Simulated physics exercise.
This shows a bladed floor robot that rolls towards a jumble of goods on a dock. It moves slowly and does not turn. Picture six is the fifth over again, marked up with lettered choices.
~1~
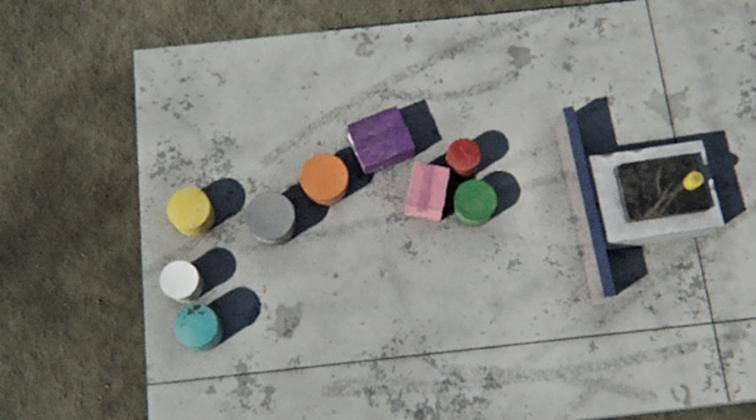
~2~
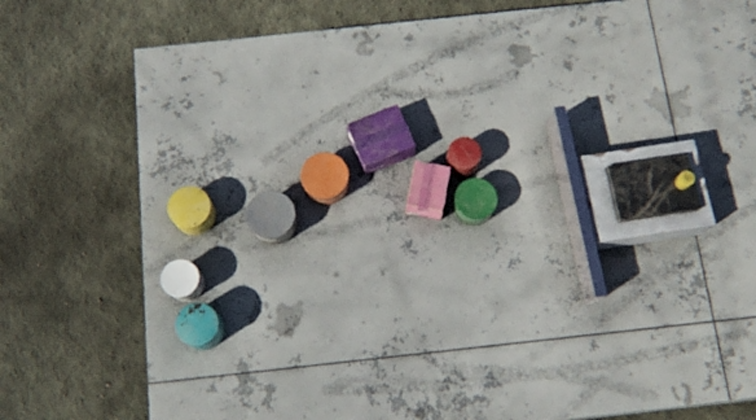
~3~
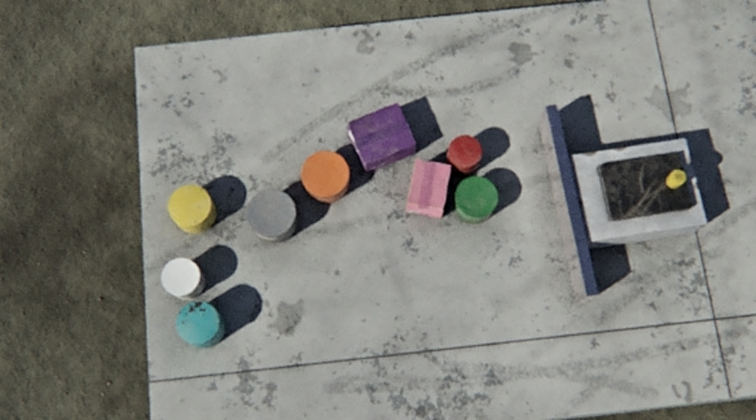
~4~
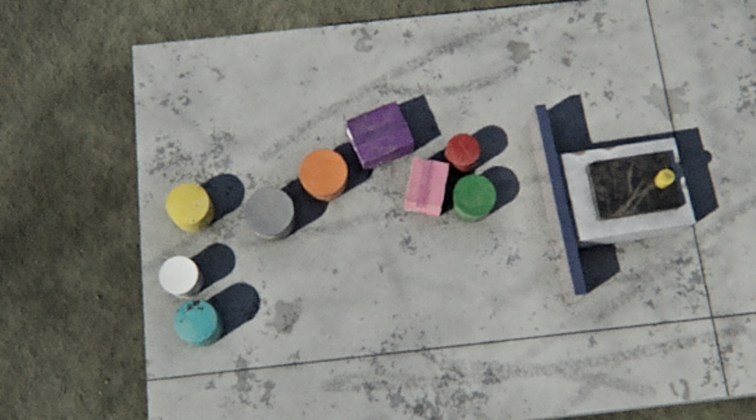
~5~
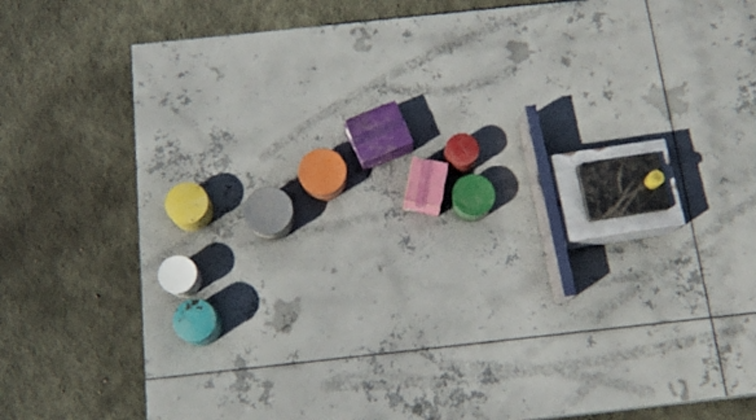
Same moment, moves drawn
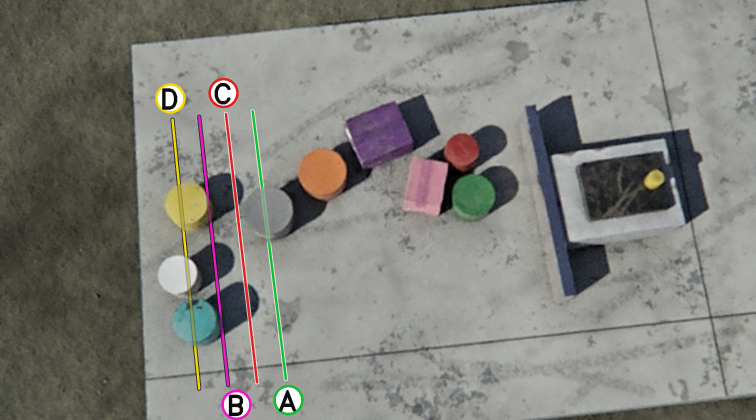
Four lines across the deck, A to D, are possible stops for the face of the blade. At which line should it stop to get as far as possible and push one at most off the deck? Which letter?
Line B.
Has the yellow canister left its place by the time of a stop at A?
Yes.
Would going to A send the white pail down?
By then, no.
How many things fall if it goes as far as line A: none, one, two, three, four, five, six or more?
The count is none.
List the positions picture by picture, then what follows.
Pink parcel (427, 192); orange pail (325, 181); grey pail (272, 220), in the first picture.
Robot (647, 188); green pail (475, 203), in the second picture.
Robot (638, 187); purple parcel (381, 139), in the third picture.
Robot (626, 187); turquoise canister (199, 324), in the fourth picture.
Robot (616, 188); pink parcel (425, 187); orange pail (323, 176); grey pail (270, 215), in the fifth picture.
On the marked copy, A at (269, 240); B at (213, 246); C at (241, 243); D at (185, 249).
With B. Early on, robot (495, 200); purple parcel (372, 133); red canister (395, 165).
Further on, robot (374, 213); purple parcel (291, 112); grey pail (240, 222).
At the end, robot (278, 223); yellow canister over the edge; grey pail (147, 239); one fallen.
As for the rest, A is within the limit but short; C is within the limit but short; D drops four.
